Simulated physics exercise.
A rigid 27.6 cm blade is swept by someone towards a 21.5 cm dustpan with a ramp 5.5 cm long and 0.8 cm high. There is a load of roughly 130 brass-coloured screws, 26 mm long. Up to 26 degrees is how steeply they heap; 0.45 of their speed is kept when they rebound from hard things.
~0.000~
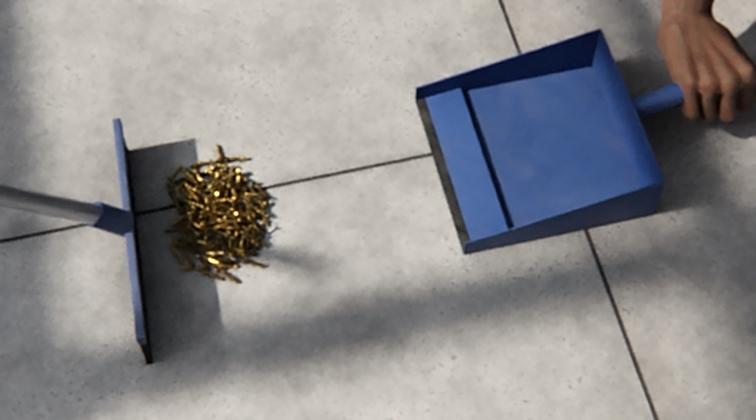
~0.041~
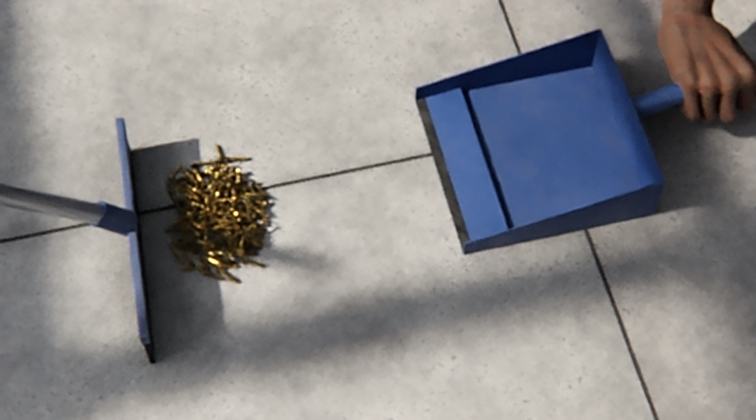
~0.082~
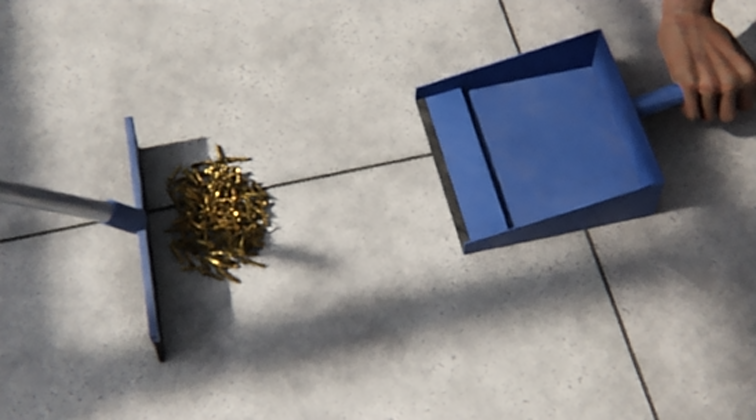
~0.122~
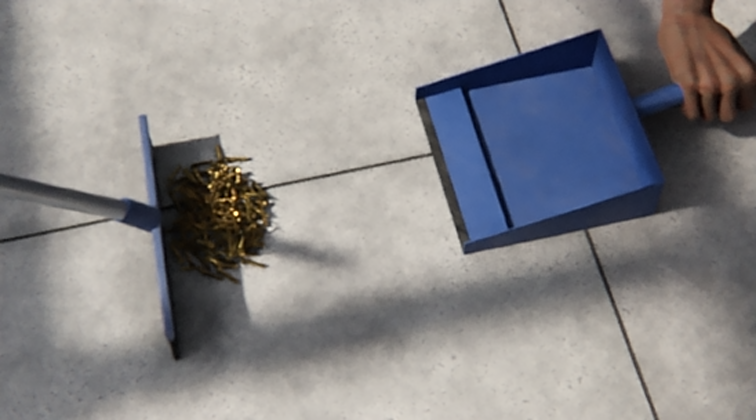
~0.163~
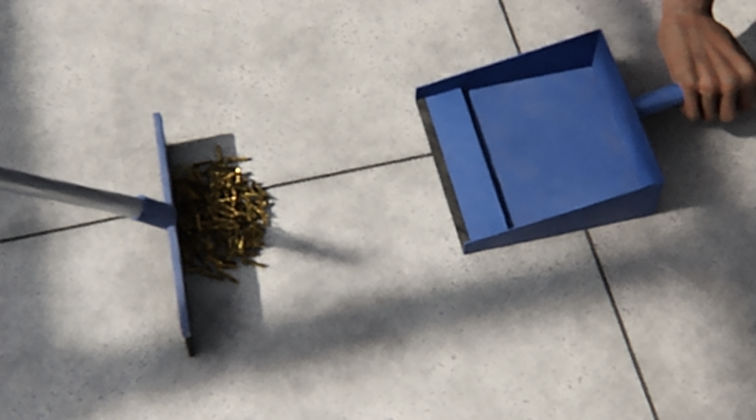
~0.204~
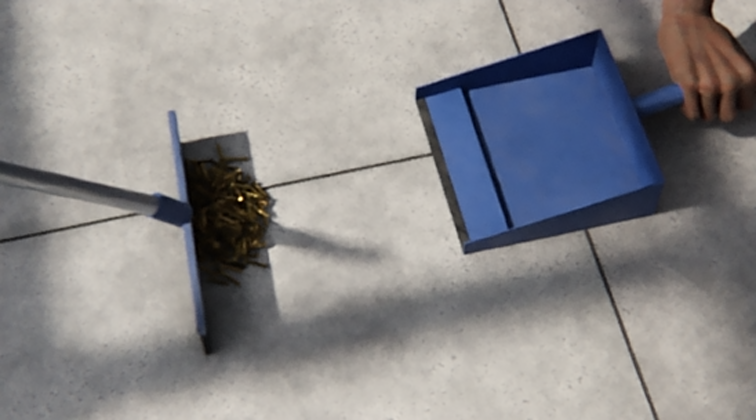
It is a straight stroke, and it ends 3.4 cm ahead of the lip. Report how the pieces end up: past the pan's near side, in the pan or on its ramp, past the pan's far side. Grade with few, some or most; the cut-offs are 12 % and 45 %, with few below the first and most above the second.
Near side: Few; pan: Some; far side: Few.
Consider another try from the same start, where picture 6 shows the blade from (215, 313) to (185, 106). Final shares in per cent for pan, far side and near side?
That ends as pan 25, far 5, and near 0.
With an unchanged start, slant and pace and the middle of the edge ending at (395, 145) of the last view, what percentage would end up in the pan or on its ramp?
That comes to near 20 percent.
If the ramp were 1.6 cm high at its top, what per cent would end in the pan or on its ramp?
25 per cent.
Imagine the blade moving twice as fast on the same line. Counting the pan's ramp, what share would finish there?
About 50 %.
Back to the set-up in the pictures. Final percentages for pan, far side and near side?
Near: 0; pan: 30; far: 0 (percent).
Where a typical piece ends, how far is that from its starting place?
I'd say close to 26 cm.
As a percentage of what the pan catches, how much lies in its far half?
I'd put it at around 40 per cent.
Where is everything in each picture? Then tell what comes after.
Blade from (142, 339) to (118, 127), moved 0.0 cm, 0 of the pieces shifted so far; middle of the pieces at (221, 210); pan at (547, 153), in the first picture.
Blade from (145, 338) to (121, 127), moved 0.3 cm, 0 of the pieces shifted so far; middle of the pieces at (221, 210), in the second picture.
Blade from (155, 337) to (130, 125), moved 1.3 cm, 0 of the pieces shifted so far; middle of the pieces at (221, 210), in the third picture.
Blade from (170, 334) to (144, 123), moved 2.9 cm, 0 of the pieces shifted so far; middle of the pieces at (221, 210), in the fourth picture.
Blade from (186, 332) to (158, 121), moved 4.5 cm, 13 of the pieces shifted so far; middle of the pieces at (222, 210), in the fifth picture.
Blade from (202, 329) to (173, 119), moved 6.1 cm, 83 of the pieces shifted so far; middle of the pieces at (226, 209); pan at (547, 153). The blade's pace is about 0.40 m/s, heading 3 degrees towards the viewer's side, in the sixth picture.
After 0.51 s, middle of the blade 17 cm from the lip; 0 % over the lip, far side 0 %, near side 0 %.
After 0.71 s, middle of the blade 9 cm from the lip; 0 % over the lip, far side 0 %, near side 0 %.
After 1.03 s, middle of the blade 4 cm from the lip; 30 % over the lip, far side 0 %, near side 0 %.
By 1.6 s all is still; near side 0 %, pan 30 %, far side 0 %, in front of the lip or behind the blade 70 %.
